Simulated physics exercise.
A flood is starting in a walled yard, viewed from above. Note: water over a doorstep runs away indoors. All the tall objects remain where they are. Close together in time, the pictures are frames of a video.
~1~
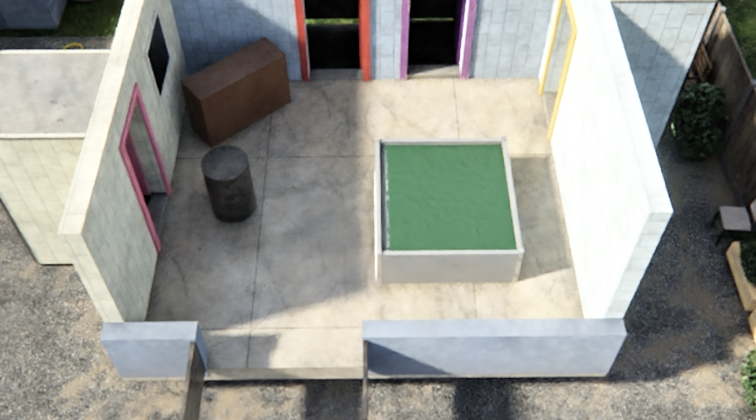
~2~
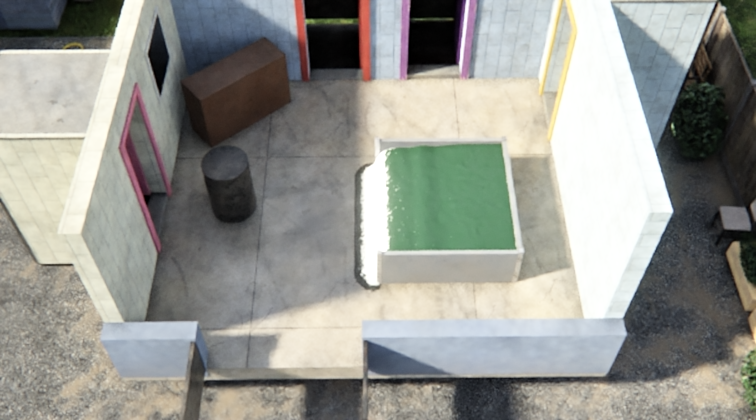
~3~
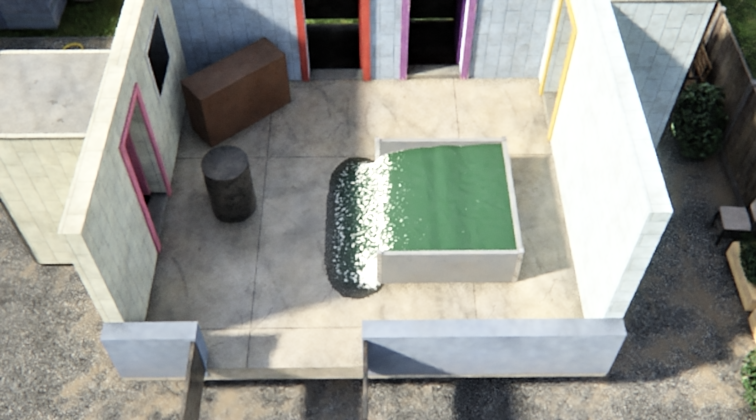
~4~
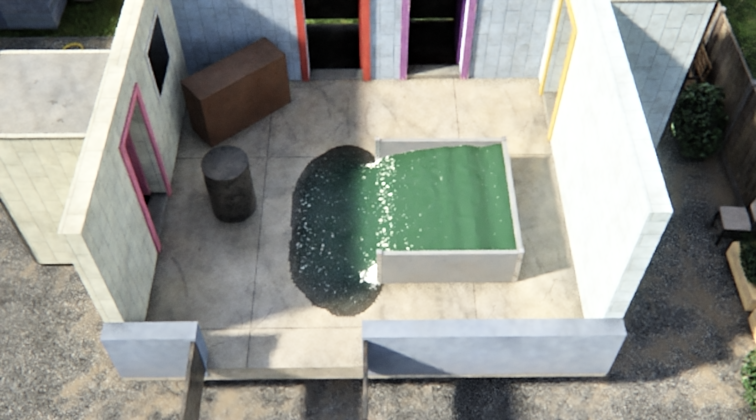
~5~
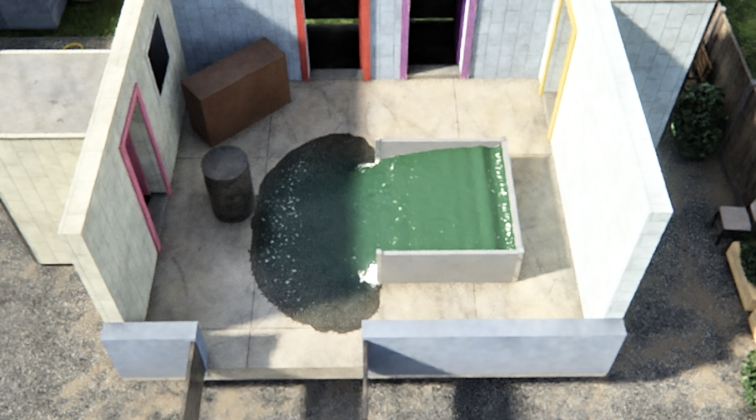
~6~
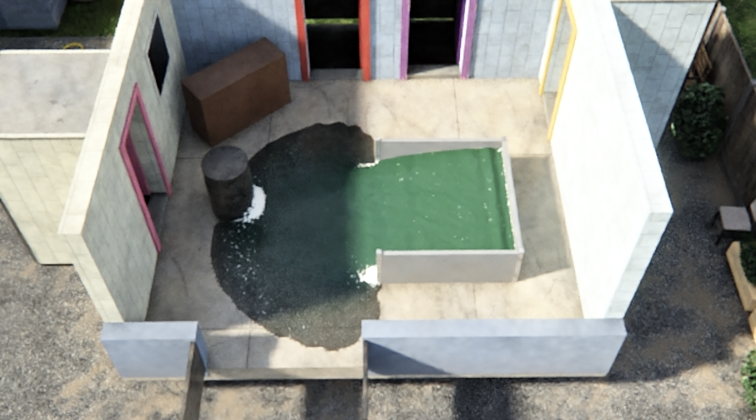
We see a walled yard from above, with a brown box, a dark cylinder and a tank of green water; water pours from the tank's left side, spreads leftward across the pale floor and foams against the cylinder.
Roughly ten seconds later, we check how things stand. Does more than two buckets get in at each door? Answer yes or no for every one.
Purple door: No, red door: Yes, yellow door: No, pink door: Yes.
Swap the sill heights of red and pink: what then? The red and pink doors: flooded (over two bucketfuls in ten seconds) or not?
Taking them in turn, the red door remains within limits and the pink door tops the threshold.
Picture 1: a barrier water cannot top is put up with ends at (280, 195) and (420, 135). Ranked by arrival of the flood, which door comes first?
Observed: The door marked pink.
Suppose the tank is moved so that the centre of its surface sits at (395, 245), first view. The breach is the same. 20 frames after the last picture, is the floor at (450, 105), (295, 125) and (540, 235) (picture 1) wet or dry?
In that order: Not reached, reached by the flood, not reached.
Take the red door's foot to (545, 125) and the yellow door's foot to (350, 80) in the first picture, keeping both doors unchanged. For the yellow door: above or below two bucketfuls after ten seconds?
My reading: Yellow door stays within the limit.
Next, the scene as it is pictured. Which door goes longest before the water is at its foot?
That is the yellow one.
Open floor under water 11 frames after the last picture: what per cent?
Near 50 in a hundred.
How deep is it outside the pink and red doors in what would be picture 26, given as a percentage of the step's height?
Some 190 percent, then some 260 percent.
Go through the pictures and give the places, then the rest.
In the first picture, still water in the open tank at (445, 196).
In the second picture, water pours out at (380, 215) and has run to (374, 166).
In the third picture, water pours out at (380, 216) and has run to (351, 163).
In the fourth picture, the front is at (323, 302), out from the gap at (380, 217).
In the fifth picture, water pours out at (380, 217) and has run to (270, 291).
In the sixth picture, the front is at (220, 269), out from the gap at (380, 217).
A moment on, water covers 45 % of the floor; the purple door not reached, the red door not reached, the yellow door not reached, the pink door under two buckets in.
Next, water covers 50 % of the floor; the purple door not reached, the red door not reached, the yellow door not reached, the pink door over two buckets in.
Then, water covers 60 % of the floor; the purple door not reached, the red door under two buckets in, the yellow door not reached, the pink door over two buckets in.
Later, water covers 90 % of the floor; the purple door wet at the sill, nothing in, the red door over two buckets in, the yellow door wet at the sill, nothing in, the pink door far over two buckets in.
In the end, water covers 95 % of the floor; the purple door wet at the sill, nothing in, the red door over two buckets in, the yellow door wet at the sill, nothing in, the pink door far over two buckets in.
